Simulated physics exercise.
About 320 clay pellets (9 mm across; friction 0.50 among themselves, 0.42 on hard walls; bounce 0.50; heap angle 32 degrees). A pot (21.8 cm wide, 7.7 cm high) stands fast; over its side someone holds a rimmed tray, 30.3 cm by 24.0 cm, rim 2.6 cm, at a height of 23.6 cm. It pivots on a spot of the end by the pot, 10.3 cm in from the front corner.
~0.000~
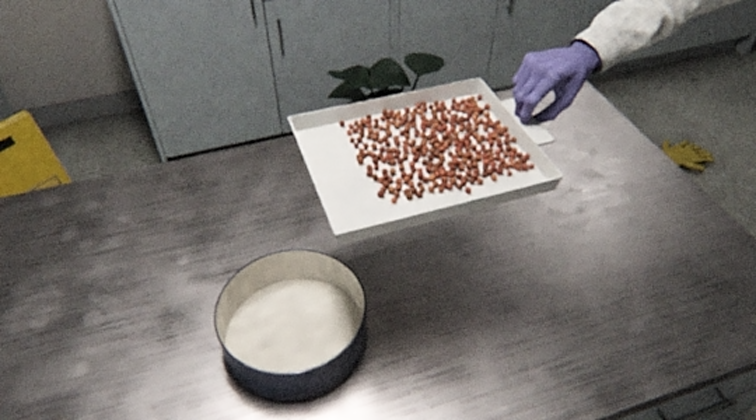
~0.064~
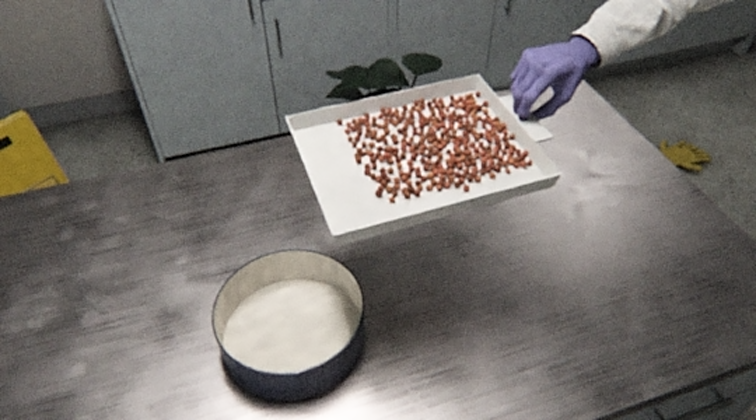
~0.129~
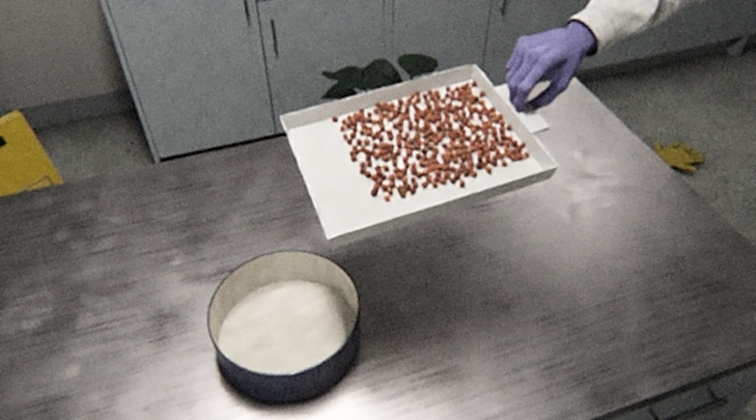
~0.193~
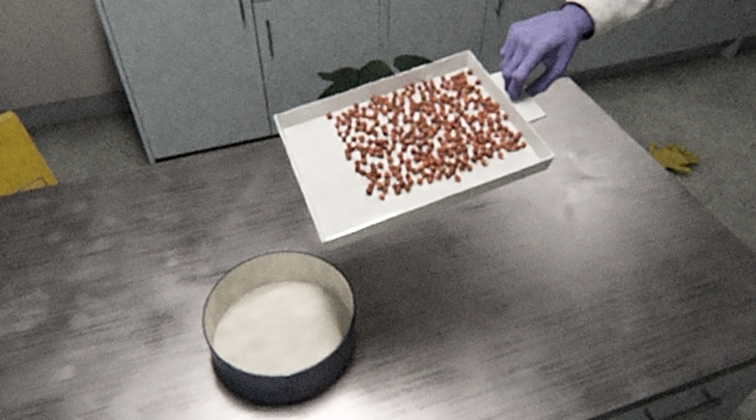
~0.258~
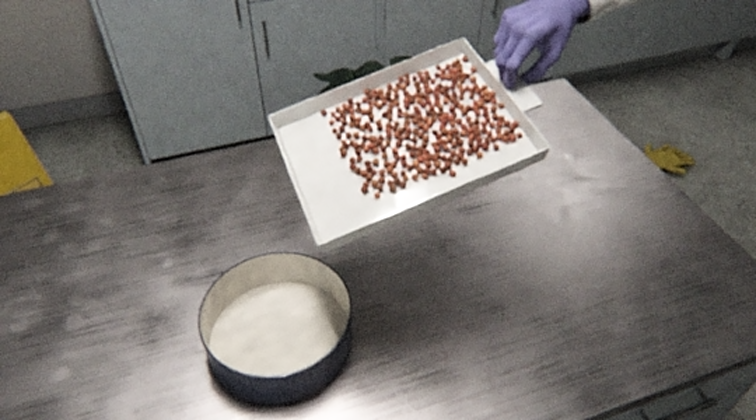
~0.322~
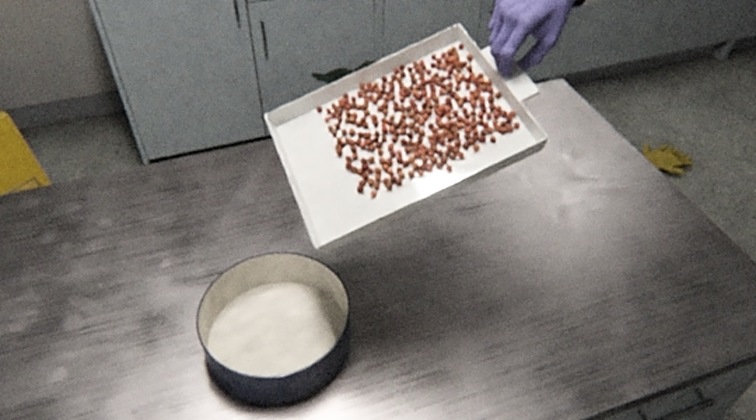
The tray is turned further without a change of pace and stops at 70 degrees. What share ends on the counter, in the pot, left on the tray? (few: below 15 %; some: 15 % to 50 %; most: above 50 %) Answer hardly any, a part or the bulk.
On the counter: Hardly any; in the pot: A part; left on the tray: The bulk.
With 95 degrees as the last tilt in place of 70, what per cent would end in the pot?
Then about 100 per cent.
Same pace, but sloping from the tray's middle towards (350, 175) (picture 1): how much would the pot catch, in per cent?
About 10 per cent.
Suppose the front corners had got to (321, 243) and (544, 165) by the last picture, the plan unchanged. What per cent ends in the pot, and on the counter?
Pot 5, counter 0.
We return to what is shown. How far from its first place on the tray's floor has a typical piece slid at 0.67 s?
Some 12 cm.
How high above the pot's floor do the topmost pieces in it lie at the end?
Roughly 1.0 cm.
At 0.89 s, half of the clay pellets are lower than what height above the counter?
Roughly 26 cm.
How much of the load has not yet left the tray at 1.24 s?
About 80 per cent.
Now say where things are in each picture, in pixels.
The first picture shows tray tilt 0 degrees, front corners at (338, 231) and (558, 175); middle of the pieces at (437, 146); pot at (291, 306).
The second picture shows tray tilt 1 degrees, front corners at (336, 231) and (557, 172); middle of the pieces at (436, 144).
The third picture shows tray tilt 5 degrees, front corners at (331, 234) and (553, 164), lowest corner left front; middle of the pieces at (431, 139).
The fourth picture shows tray tilt 10 degrees, front corners at (325, 237) and (549, 155), lowest corner left front; middle of the pieces at (426, 132).
The fifth picture shows tray tilt 14 degrees, front corners at (320, 240) and (545, 146), lowest corner left front; middle of the pieces at (421, 125).
The sixth picture shows tray tilt 19 degrees, front corners at (318, 243) and (542, 136), lowest corner left front; middle of the pieces at (417, 119); pot at (274, 309). Its pace works out near 70 degrees a second.
After 0.67 s, tilt 44 degrees; the tray holds 100 %, the pot 0 %.
Then, at 0.89 s, tilt 60 degrees; the tray holds 95 %, the pot 0 %.
After 1.24 s, tilt 70 degrees; the tray holds 80 %, the pot 20 %.
In the end, at 2.1 s, counter 0 %, pot 25 %, tray 75 %.
